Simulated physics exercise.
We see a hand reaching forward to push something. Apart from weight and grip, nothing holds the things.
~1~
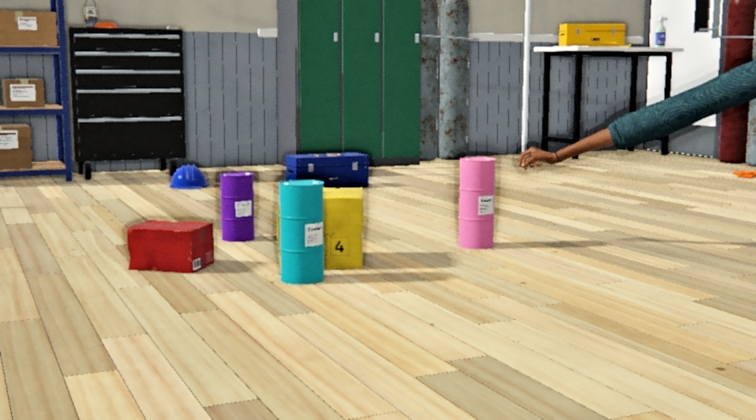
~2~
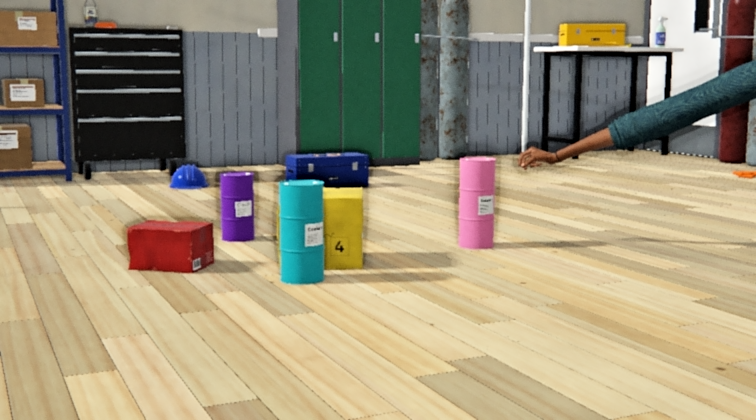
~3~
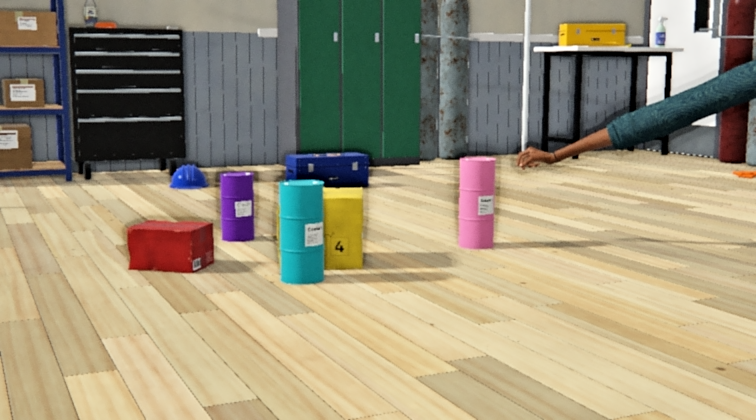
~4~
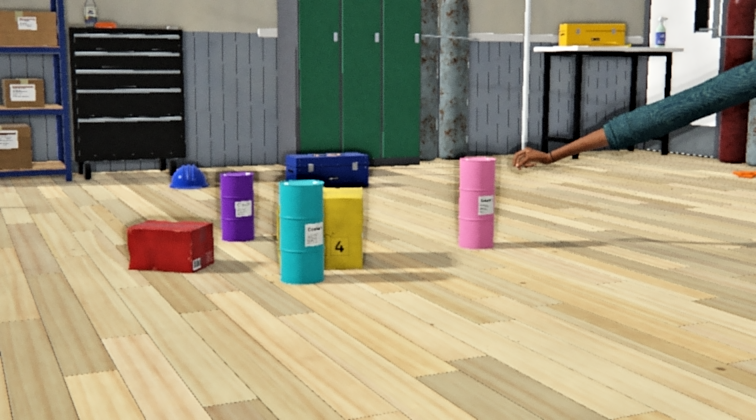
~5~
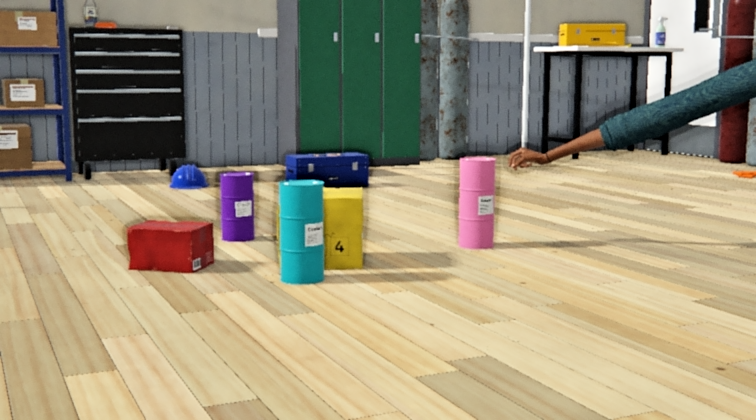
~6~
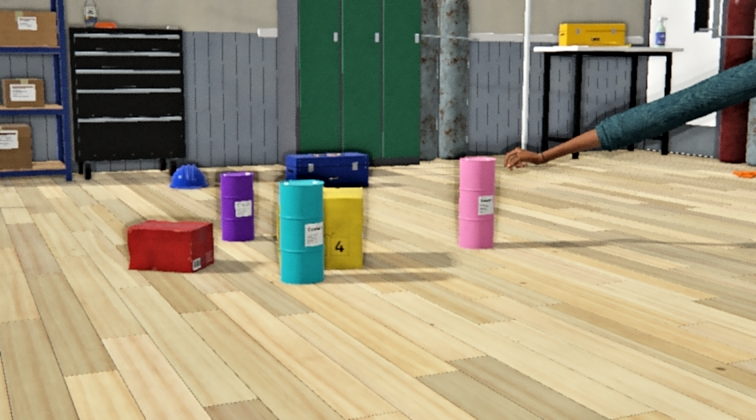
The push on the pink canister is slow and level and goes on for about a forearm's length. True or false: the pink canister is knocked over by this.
True.
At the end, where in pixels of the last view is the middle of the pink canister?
Roughly (418, 233).
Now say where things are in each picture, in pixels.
Pink canister (477, 203), in the first frame.
Pink canister (477, 203), in the second frame.
Pink canister (477, 203), in the third frame.
Pink canister (477, 203), in the fourth frame.
Pink canister (477, 203), in the fifth frame.
Pink canister (477, 203), in the sixth frame.
Then, 0.40 s past the last view, pink canister rocked 14° from its first pose near (467, 200).
Then, 0.80 s past the last view, pink canister rocked 49° from its first pose near (442, 207).
Then, 1.00 s past the last view, pink canister on its side near (419, 231).
Finally, down or leaning hard on the floor, pink canister. Final places as the last picture's camera would see them, pink canister near (418, 233).
